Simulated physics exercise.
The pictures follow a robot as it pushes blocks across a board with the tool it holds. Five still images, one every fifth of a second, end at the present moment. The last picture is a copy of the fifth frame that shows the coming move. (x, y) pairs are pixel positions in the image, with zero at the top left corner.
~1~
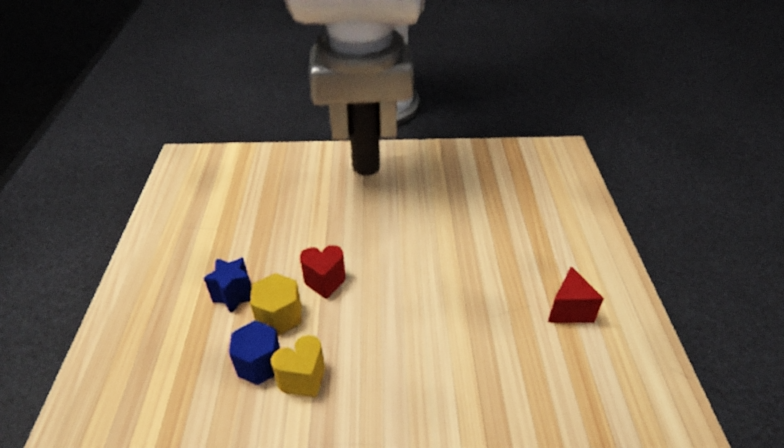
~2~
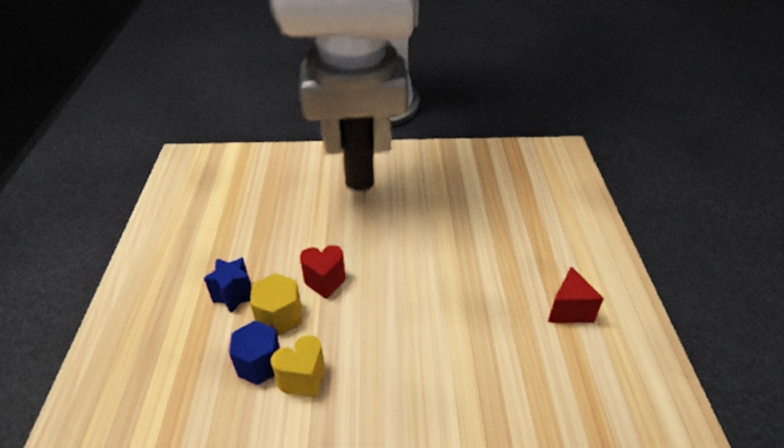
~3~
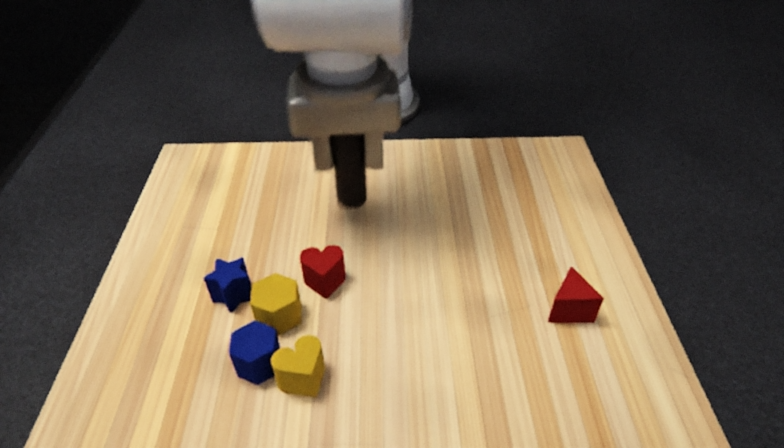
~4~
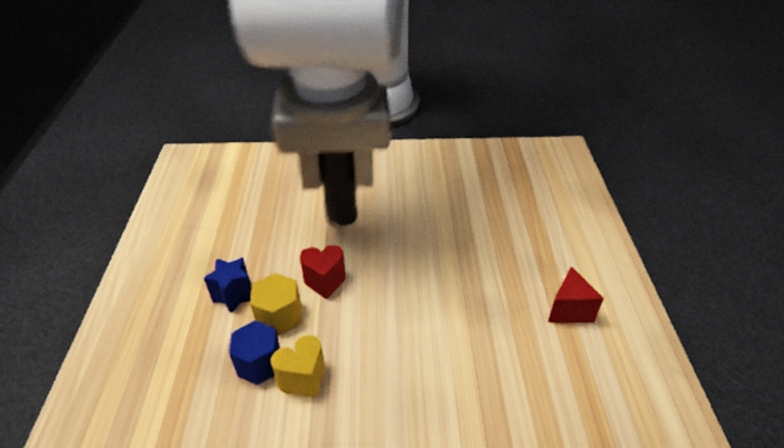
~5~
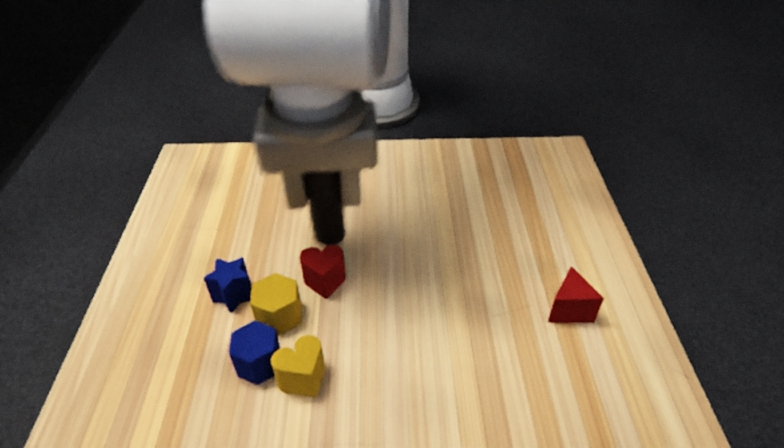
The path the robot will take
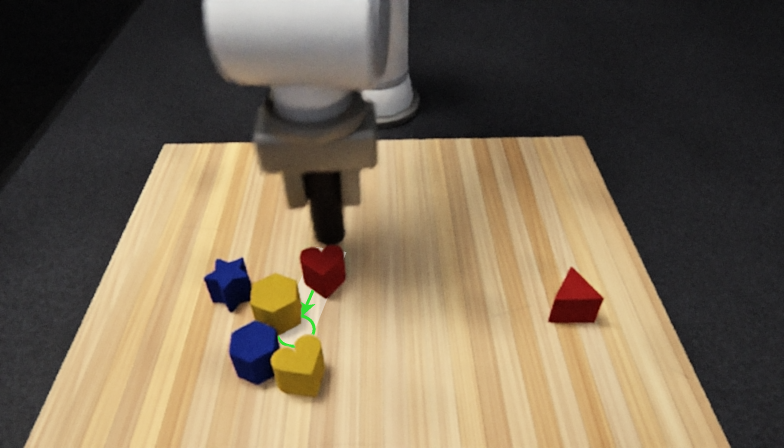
A white and grey robot arm with a dark, rod-like tip reaches over a pale striped wooden board on a dark surface, seen from above at a fixed angle. A blue star, a yellow hexagon, a red heart, a blue hexagon and a yellow heart cluster on the left, with a red triangle apart on the right. The arm moves steadily forward and slightly left until its tip is right behind the red heart, while every block stays still.
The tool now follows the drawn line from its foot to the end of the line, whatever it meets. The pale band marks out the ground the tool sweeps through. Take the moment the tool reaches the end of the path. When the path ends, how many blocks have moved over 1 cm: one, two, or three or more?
My guess is at least three.
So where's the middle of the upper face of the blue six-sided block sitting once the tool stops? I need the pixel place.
By then it is at (233, 360).
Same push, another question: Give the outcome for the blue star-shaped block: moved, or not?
By the last moment of the path, the blue star-shaped block has stayed put.
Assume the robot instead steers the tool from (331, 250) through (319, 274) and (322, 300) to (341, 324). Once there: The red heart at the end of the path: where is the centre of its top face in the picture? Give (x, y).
The spot you're after is about (333, 328) in the image.
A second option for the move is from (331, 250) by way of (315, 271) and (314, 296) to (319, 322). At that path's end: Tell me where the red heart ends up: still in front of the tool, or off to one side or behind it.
It sits in front of the tool.
The line goes straight from (331, 250) to (296, 331).
The first path, step by step. One third of the way, tool (318, 260); red heart (318, 274).
Two thirds of the way, tool (306, 287); yellow six-sided block (266, 303), turned 45° clockwise; red heart (315, 301), turned 20° anticlockwise.
At the end, tool (293, 317); blue star-shaped block unmoved; blue six-sided block (233, 360), turned 35° anticlockwise; yellow six-sided block (245, 319), turned 85° clockwise; yellow heart (299, 359); red heart (318, 323), turned 50° anticlockwise.
